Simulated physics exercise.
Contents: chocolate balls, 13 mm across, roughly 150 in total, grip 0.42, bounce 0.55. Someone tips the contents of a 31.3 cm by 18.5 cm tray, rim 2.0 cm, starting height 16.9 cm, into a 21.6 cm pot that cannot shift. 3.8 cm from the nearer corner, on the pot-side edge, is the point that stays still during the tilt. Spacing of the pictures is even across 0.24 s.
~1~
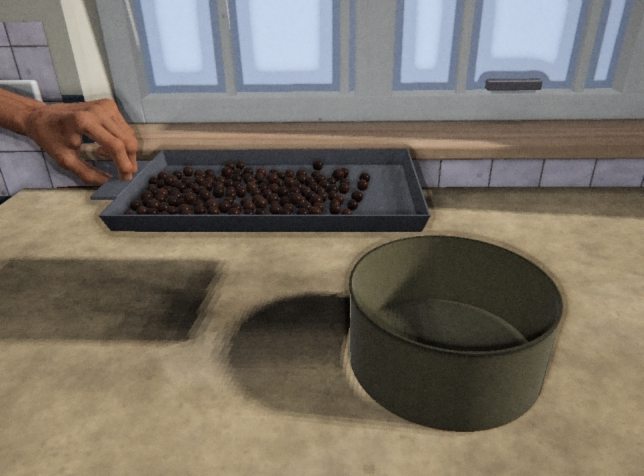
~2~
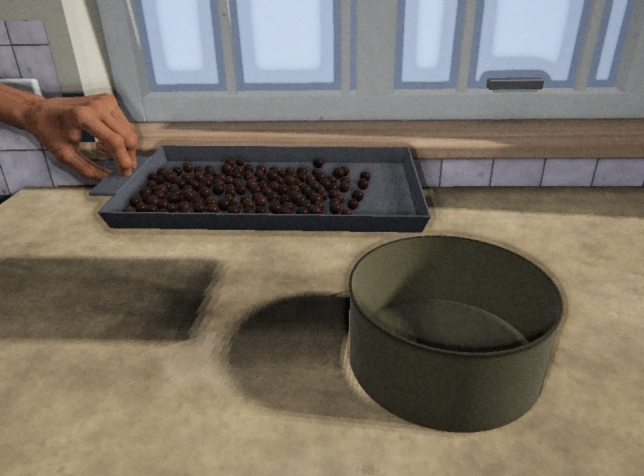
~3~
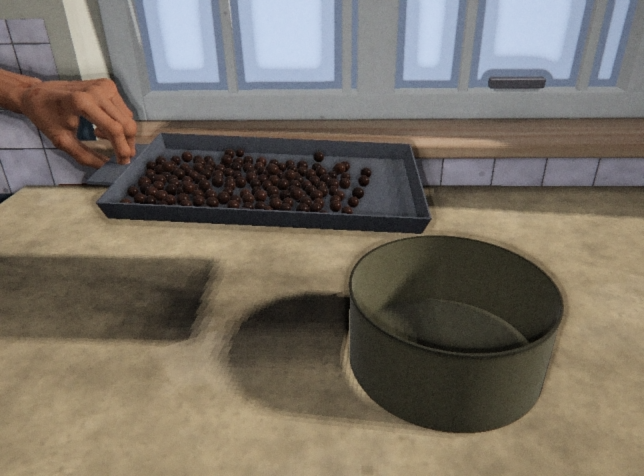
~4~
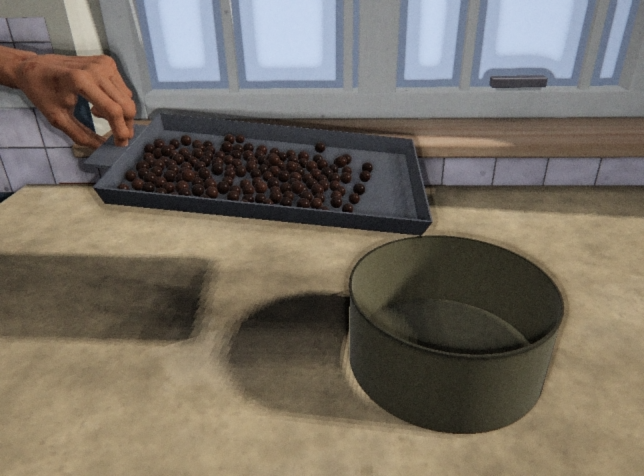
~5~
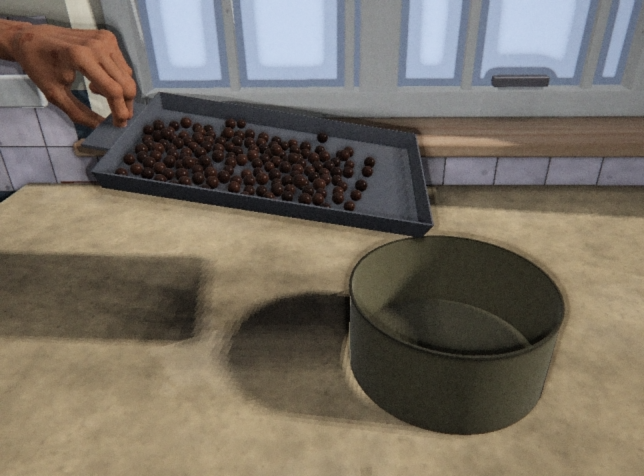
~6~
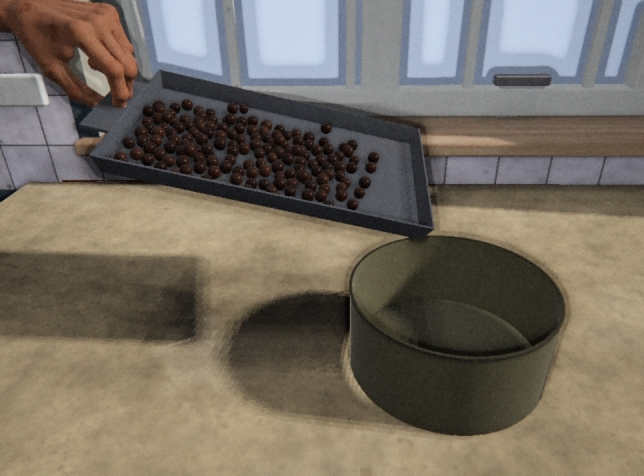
To begin with, a hand at the left holds a dark, shallow tray of small brown balls level, behind a round, empty green pot on a countertop. The hand then gradually raises the tray's left end, so the tray slopes down to the right, while the balls stay spread across it.
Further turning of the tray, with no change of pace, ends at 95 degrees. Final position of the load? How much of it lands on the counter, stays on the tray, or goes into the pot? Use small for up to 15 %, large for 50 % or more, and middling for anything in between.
Counter - small, tray - small, pot - large.
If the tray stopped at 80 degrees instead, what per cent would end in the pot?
Share in the pot: Around 100 %.
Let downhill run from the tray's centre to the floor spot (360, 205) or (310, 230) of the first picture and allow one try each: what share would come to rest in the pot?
About 95 and 65 per cent.
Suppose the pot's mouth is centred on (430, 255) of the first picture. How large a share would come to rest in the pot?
Roughly 80 percent would end up there.
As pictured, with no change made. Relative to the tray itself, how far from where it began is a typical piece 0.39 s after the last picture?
I'd say close to 10 centimetres.
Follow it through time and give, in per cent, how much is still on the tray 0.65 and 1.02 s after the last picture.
About 65, 0.
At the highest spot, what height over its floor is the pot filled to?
Roughly 3.0 centimetres.
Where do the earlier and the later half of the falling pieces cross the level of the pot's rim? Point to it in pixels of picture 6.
Earlier half close to (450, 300), later half at (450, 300) in pixels.
Then, 0.39 s after the last picture, tilt 55 degrees; the tray holds 100 %, the pot 0 %.
Then, 0.65 s after the last picture, tilt 80 degrees; the tray holds 65 %, the pot 25 %.
Then, 1.02 s after the last picture, tilt 95 degrees; the tray holds 0 %, the pot 100 %.
In the end, counter 0 %, tray 0 %, pot 100 %.
